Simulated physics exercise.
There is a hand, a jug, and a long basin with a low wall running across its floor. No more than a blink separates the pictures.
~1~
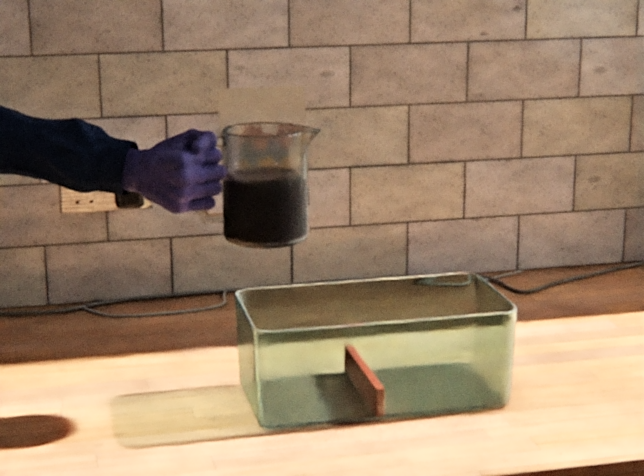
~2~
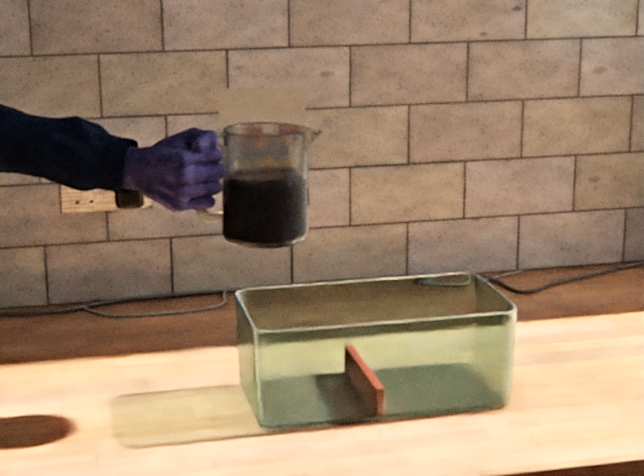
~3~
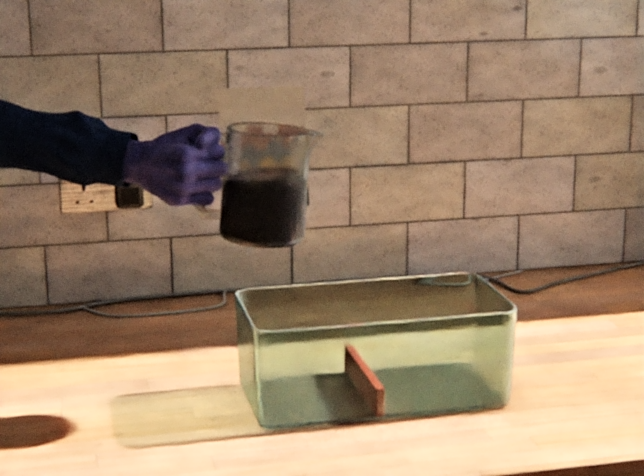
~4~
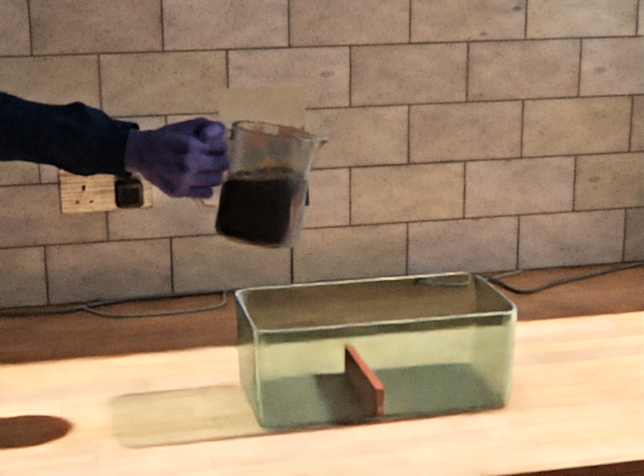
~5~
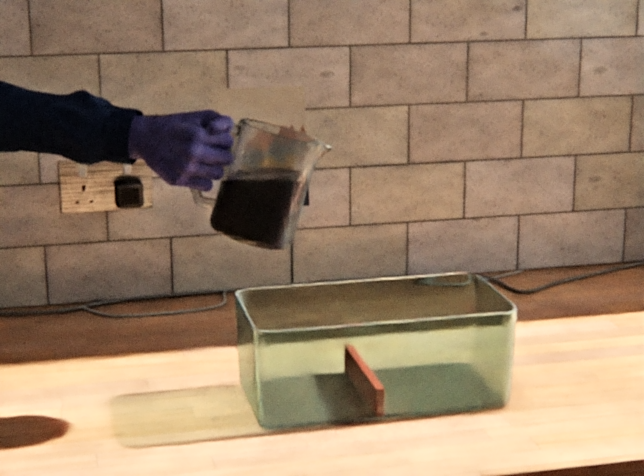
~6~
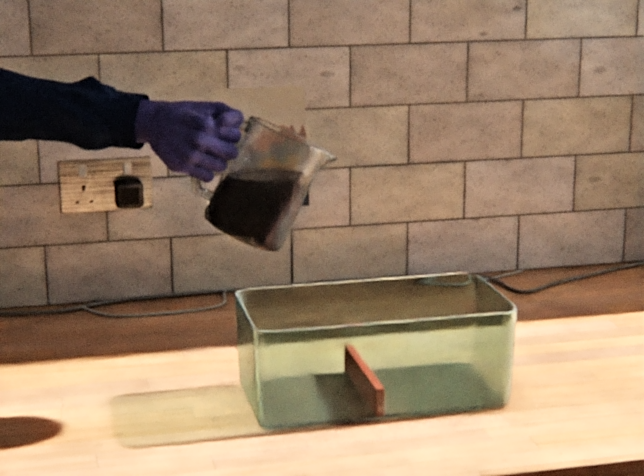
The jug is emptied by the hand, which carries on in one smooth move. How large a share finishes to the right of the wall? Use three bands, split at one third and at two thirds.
Over two thirds ends up there.
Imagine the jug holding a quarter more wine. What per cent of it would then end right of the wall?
Near 85 in a hundred.
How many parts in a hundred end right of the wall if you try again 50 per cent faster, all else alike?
About 75 %.
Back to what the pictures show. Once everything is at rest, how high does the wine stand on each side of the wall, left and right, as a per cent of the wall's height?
Left of the wall 10 %, right of the wall 50 %.
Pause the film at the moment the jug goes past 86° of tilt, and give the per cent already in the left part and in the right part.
The left part holds around 0 percent, the right part 0 percent.
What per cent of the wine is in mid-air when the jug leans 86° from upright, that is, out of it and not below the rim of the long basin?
Around 15 %.
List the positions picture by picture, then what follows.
Tilt 0°; pouring edge (320, 129); surface from (225, 177) to (303, 173); the long basin's rim runs from (245, 312) to (496, 292); the wall's top is at (364, 367), in the first frame.
Tilt 1°; pouring edge (321, 130); surface from (225, 177) to (303, 173), in the second frame.
Tilt 5°; pouring edge (324, 133); surface from (225, 177) to (303, 172), in the third frame.
Tilt 10°; pouring edge (328, 139); surface from (225, 178) to (304, 173), in the fourth frame.
Tilt 17°; pouring edge (333, 147); surface from (225, 180) to (305, 173), in the fifth frame.
Tilt 26°; pouring edge (337, 158); surface from (218, 186) to (308, 174), in the sixth frame.
A moment on, the jug is tipped on its side and 85 per cent is still to pour, 1 is left of the wall and 0 right of it.
Next, the jug is tipped right over and 28 per cent is still to pour, 5 is left of the wall and 44 right of it.
Then the jug is tipped right over and 3 per cent is still to pour, 14 is left of the wall and 77 right of it.
Later the jug is tipped right over and 0 per cent is still to pour, 18 is left of the wall and 80 right of it.
Finally, 18 per cent lies left of the wall, 80 right of it and 1 outside.
